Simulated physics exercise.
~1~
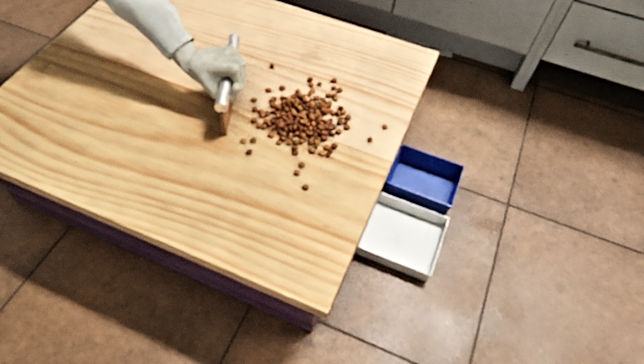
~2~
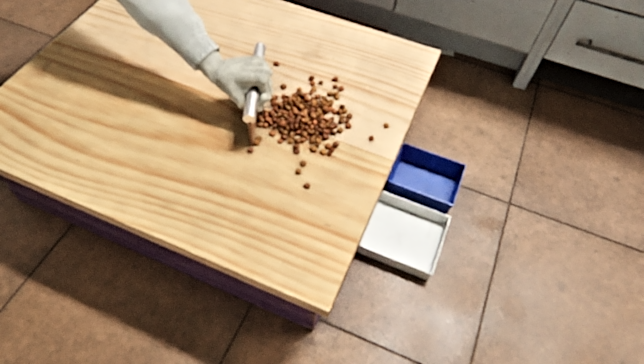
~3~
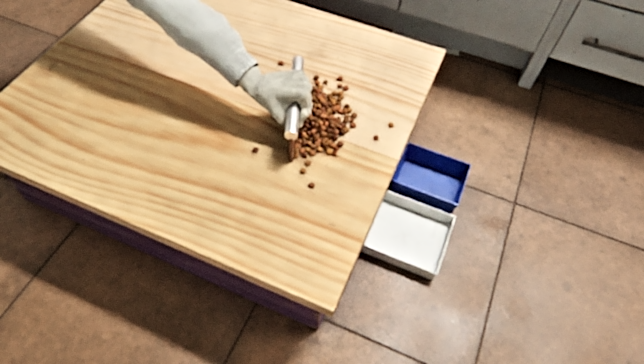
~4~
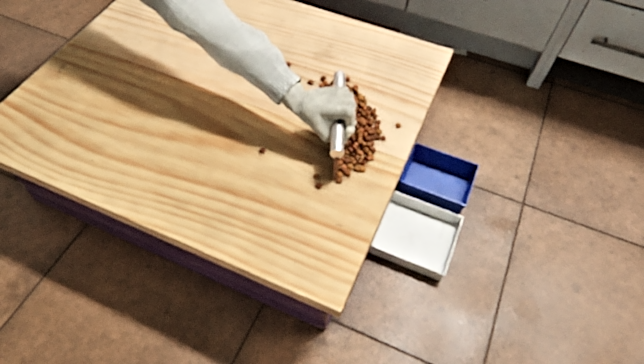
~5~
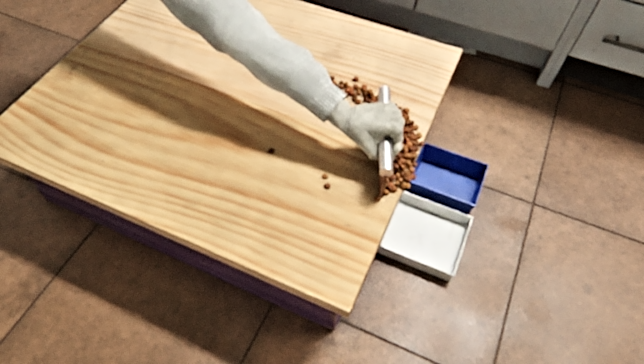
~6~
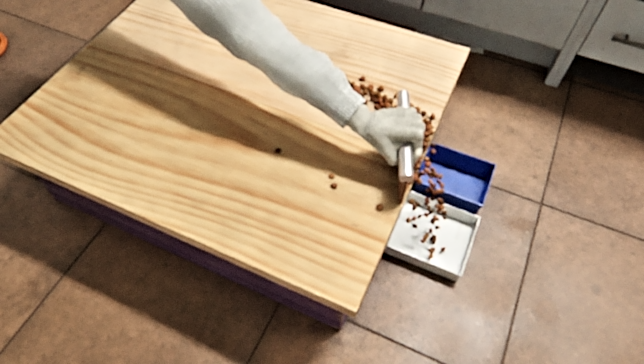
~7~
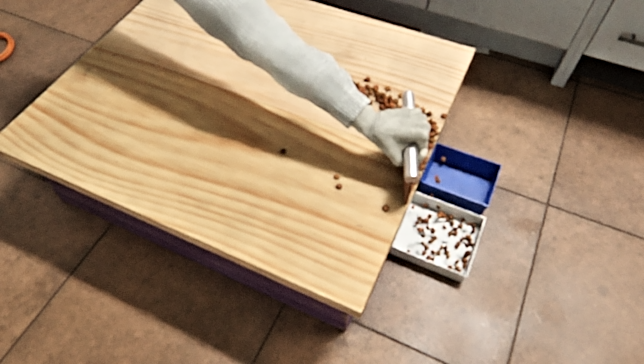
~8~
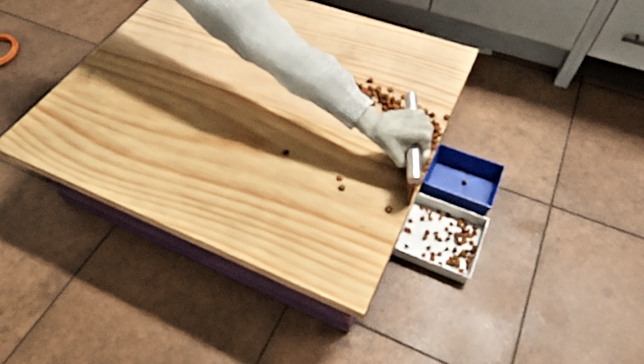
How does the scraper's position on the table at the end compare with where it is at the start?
At the start the scraper is near the upper middle of the table, to the left of the kibble heap. By the end it is farther right and a little lower, at the table's right edge beside the tins.
